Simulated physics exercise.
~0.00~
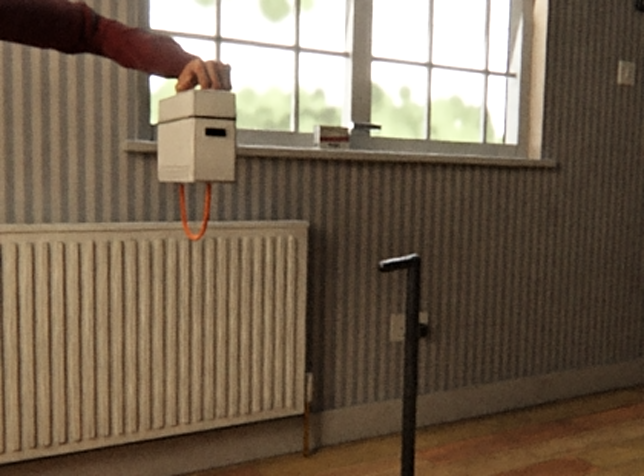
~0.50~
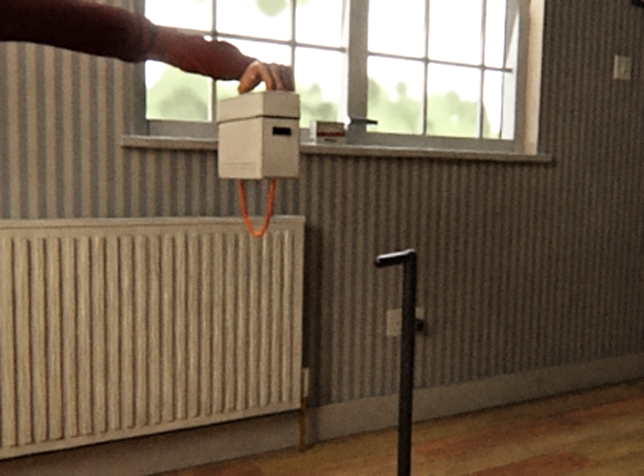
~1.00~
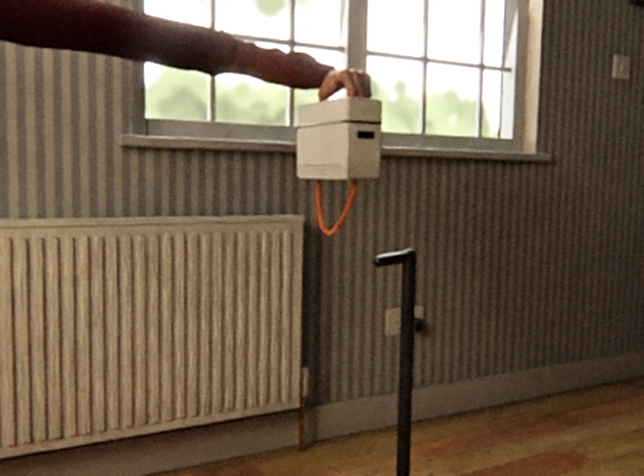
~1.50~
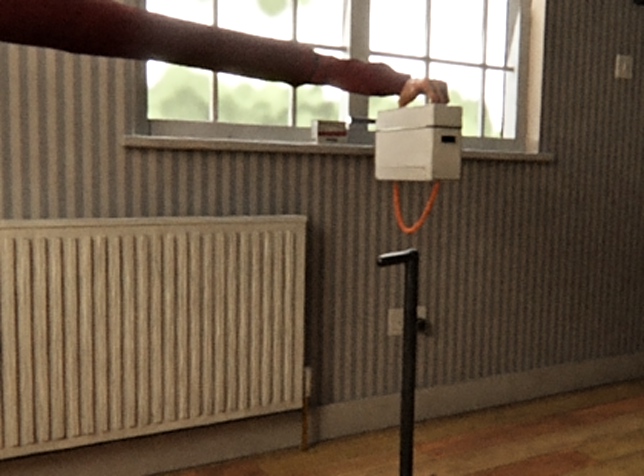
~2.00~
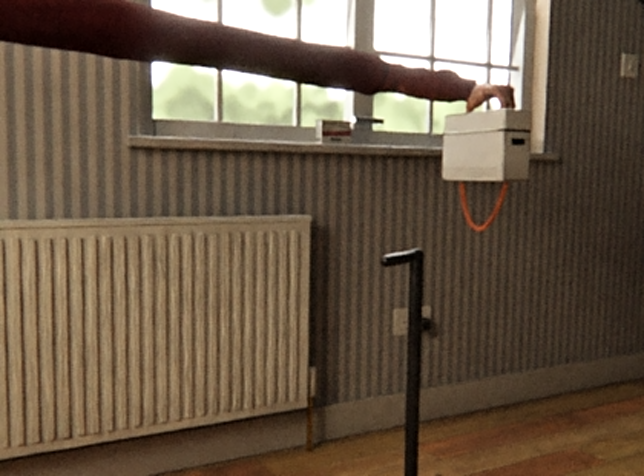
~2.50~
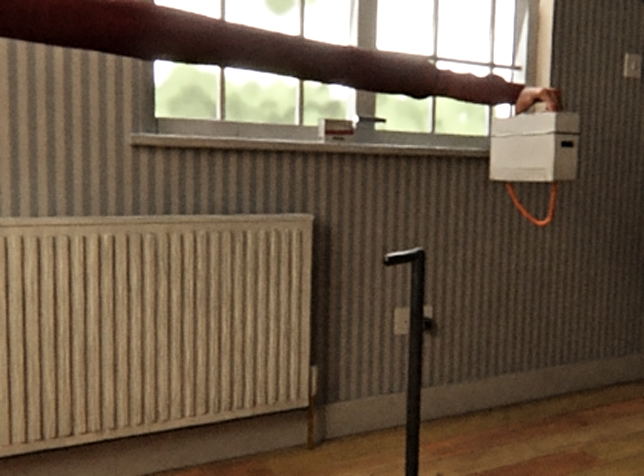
A white case with an orange loop hanging beneath it is held from above by a hand in a dark red sleeve, in front of a window and over a radiator. The arm reaches in from the left and carries the case steadily to the right, keeping it upright at nearly the same height. It nears a short black post with a bar at its top, and the dangling loop passes just above it. The hand continues rightward without a catch. At the end, the case is clear of the post, still held at the right beside the striped wall.
